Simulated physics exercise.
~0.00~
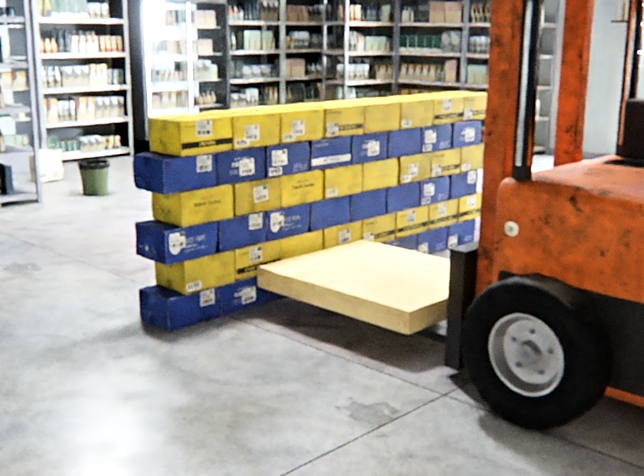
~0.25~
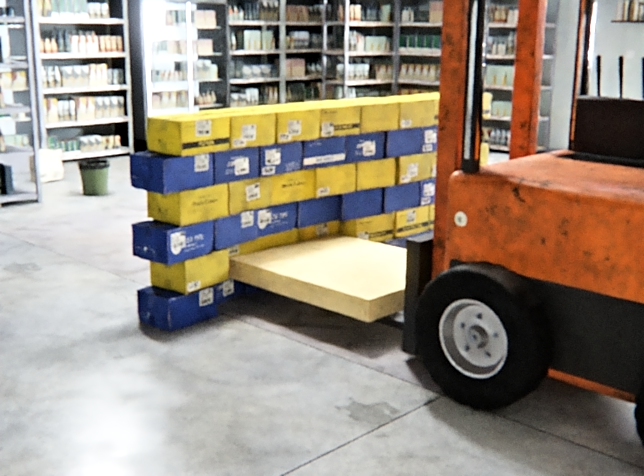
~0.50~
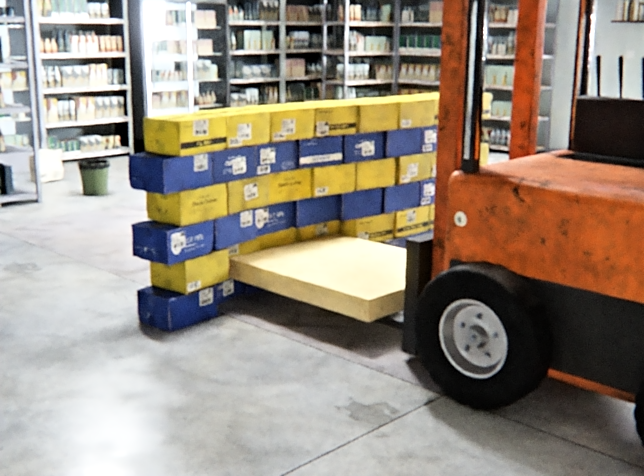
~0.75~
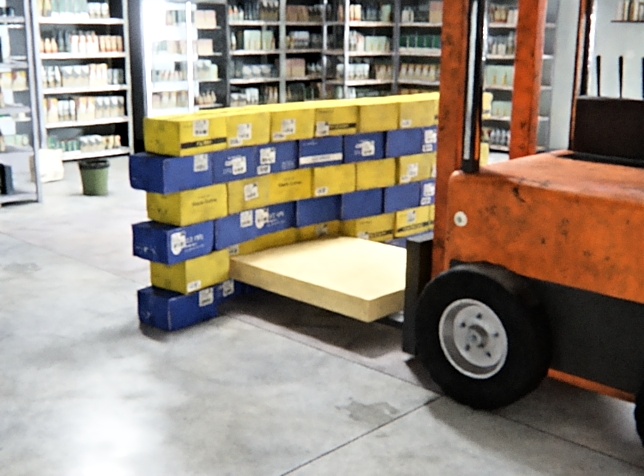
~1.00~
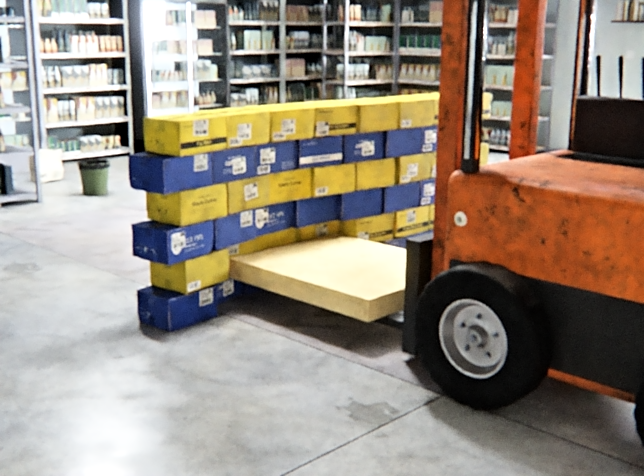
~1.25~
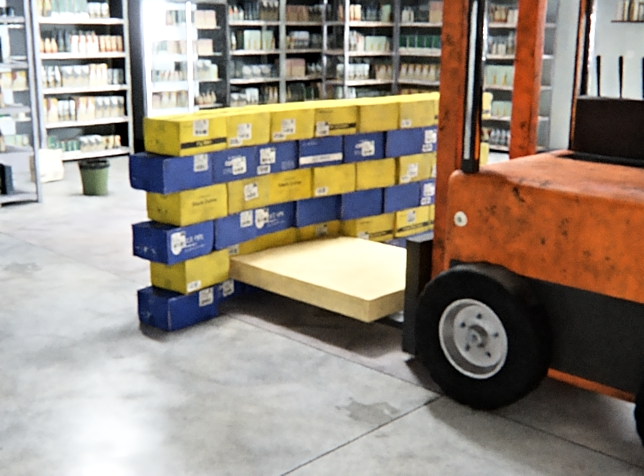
The clip shows an orange forklift holding a pale yellow slab moving left against a wall of stacked yellow and blue boxes in a room lined with shelves, then stopping; the wall stays standing with no boxes fallen, and the slab rests against its face.
